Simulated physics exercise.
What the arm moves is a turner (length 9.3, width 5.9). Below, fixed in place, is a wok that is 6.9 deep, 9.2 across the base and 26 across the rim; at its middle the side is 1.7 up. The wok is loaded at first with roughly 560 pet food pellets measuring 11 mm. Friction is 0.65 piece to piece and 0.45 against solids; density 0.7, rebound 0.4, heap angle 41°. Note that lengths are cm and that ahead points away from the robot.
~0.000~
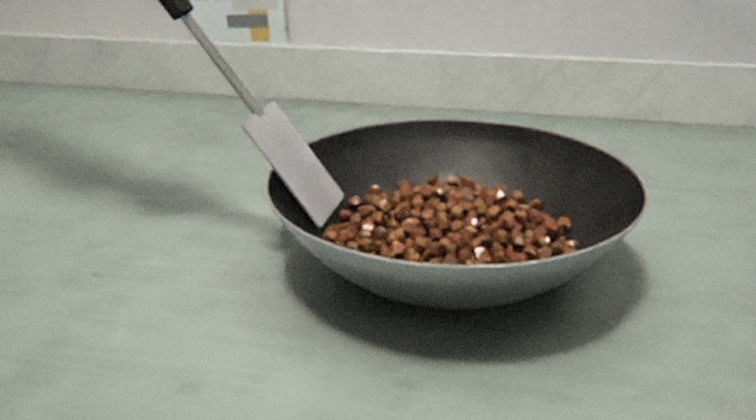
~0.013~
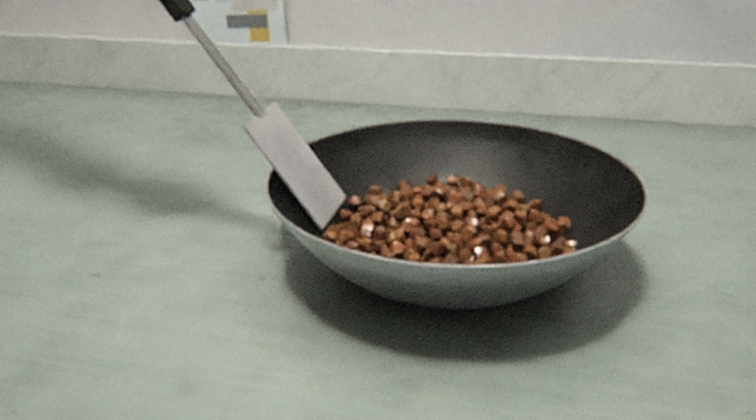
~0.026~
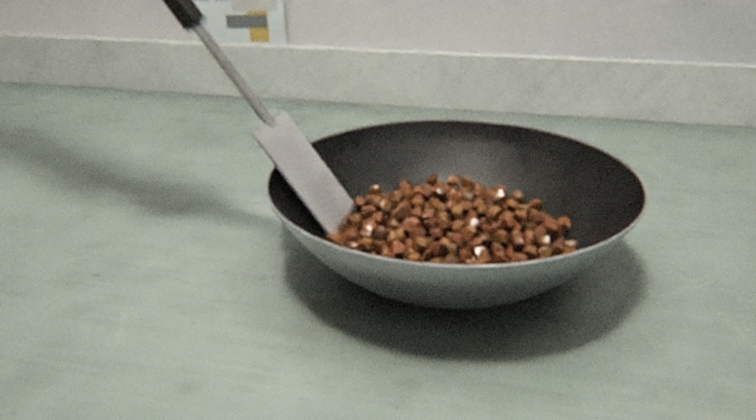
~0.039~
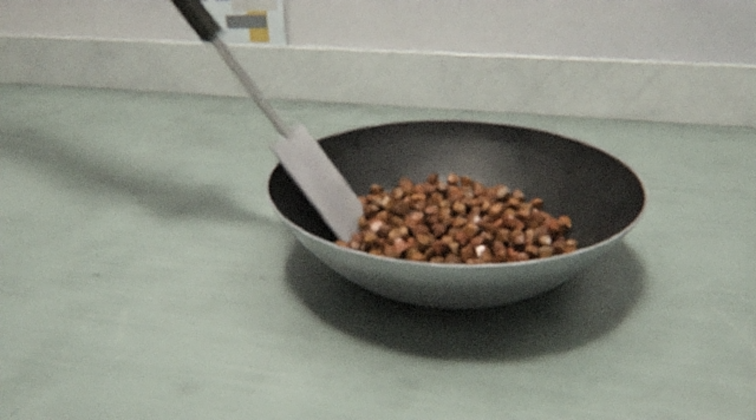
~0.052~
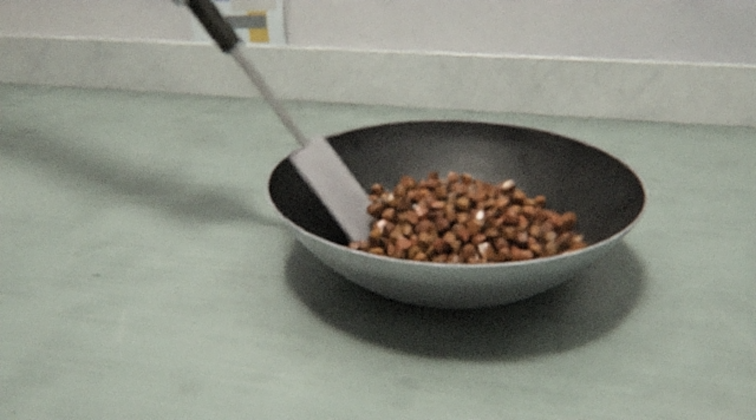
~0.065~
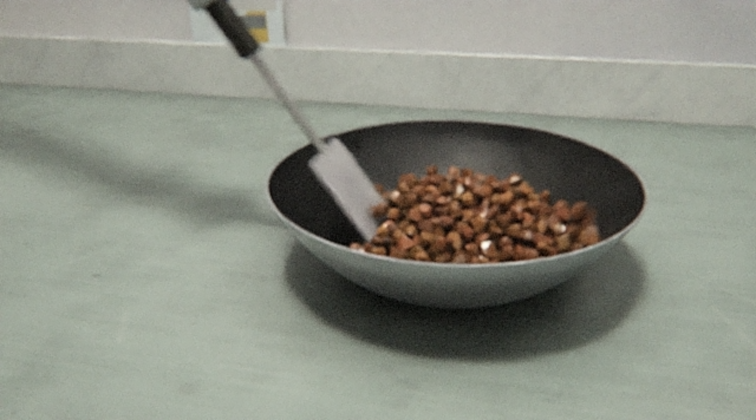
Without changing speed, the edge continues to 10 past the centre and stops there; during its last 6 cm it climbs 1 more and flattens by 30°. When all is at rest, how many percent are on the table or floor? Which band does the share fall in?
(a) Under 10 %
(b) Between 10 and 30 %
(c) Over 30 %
c, over 30 %.
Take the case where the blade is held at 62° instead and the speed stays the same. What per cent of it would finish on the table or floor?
Estimate: Approx. 40 %.
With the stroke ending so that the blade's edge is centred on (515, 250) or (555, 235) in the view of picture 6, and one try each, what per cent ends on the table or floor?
5 % and 15 %.
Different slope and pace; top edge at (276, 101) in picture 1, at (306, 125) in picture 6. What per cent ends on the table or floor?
20 per cent.
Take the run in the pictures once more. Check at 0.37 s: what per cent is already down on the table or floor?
I'd say close to 10 in a hundred.
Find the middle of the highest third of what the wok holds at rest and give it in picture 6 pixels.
Centre: Roughly (518, 251).
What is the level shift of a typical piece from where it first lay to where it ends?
Somewhere about 6 centimetres, I'd say.
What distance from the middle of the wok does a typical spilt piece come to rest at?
28 cm.
By 0.11 s, sloping 54°, highest piece 8 above the table; 556 in the wok.
By 0.15 s, sloping 47°, highest piece 11 above the table; 552 in the wok, 4 on the blade or in flight.
By 0.37 s, sloping 24°, highest piece 16 above the table; 337 in the wok, 59 on the table or floor, 160 on the blade or in flight.
By 1.42 s, sloping 24°, highest piece 8 above the table; 337 in the wok, 219 on the table or floor.
Final count, 337 in the wok, 219 on the table or floor. That is 39 % on the table or floor.
